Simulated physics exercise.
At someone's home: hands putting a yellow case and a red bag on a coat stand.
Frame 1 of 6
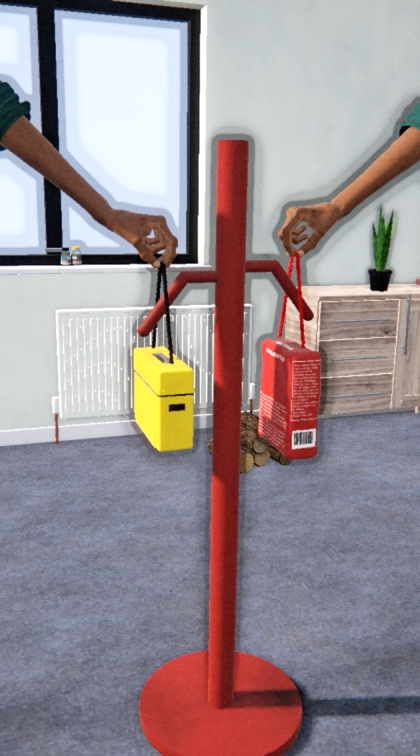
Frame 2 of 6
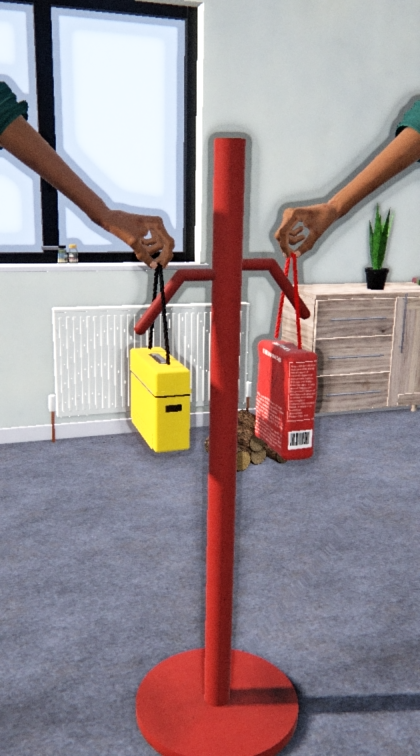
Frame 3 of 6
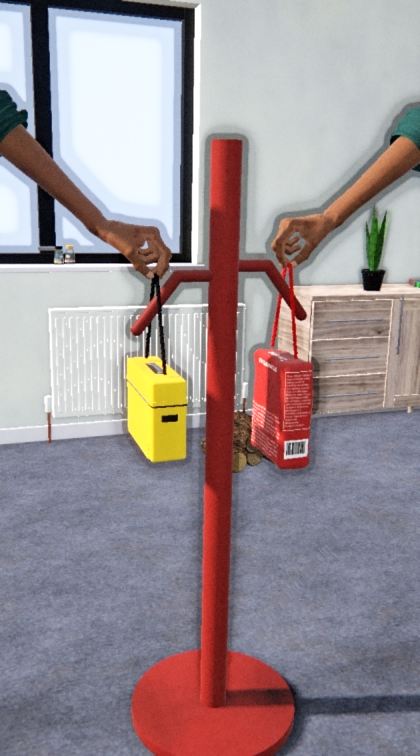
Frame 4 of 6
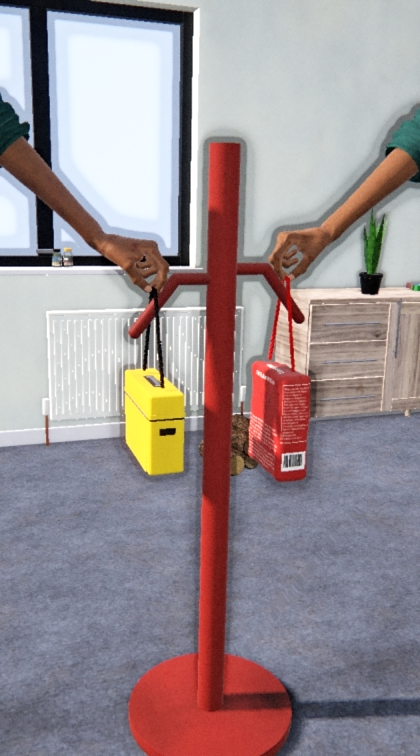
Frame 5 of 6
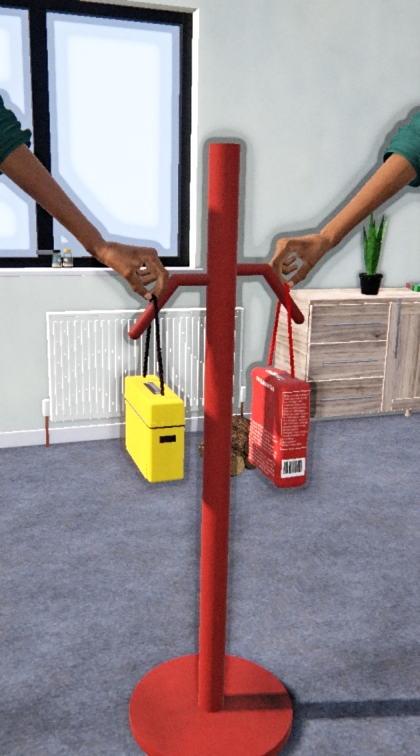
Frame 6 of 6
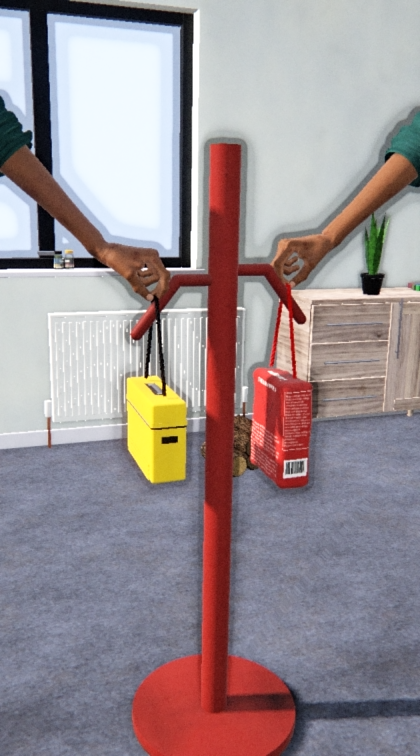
Two hands lower a yellow case and a red bag onto a red stand's sloping pegs.
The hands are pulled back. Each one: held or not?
In order: I'd predict the yellow case will not stay aloft, I'd predict the red bag will not stay aloft.
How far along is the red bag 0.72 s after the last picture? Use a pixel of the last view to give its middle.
Near (217, 685).
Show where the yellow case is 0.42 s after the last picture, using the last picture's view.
Position then: (155, 677).
Then, 0.42 s on from there, yellow case on the floor near (155, 677); red bag on the floor near (270, 660).
Then, 0.72 s on from there, yellow case on the floor near (211, 689); red bag on the floor near (217, 685).
In the end, yellow case on the floor near (211, 689); red bag on the floor near (224, 698). The yellow case slips off its peg and the red bag drops to the floor.
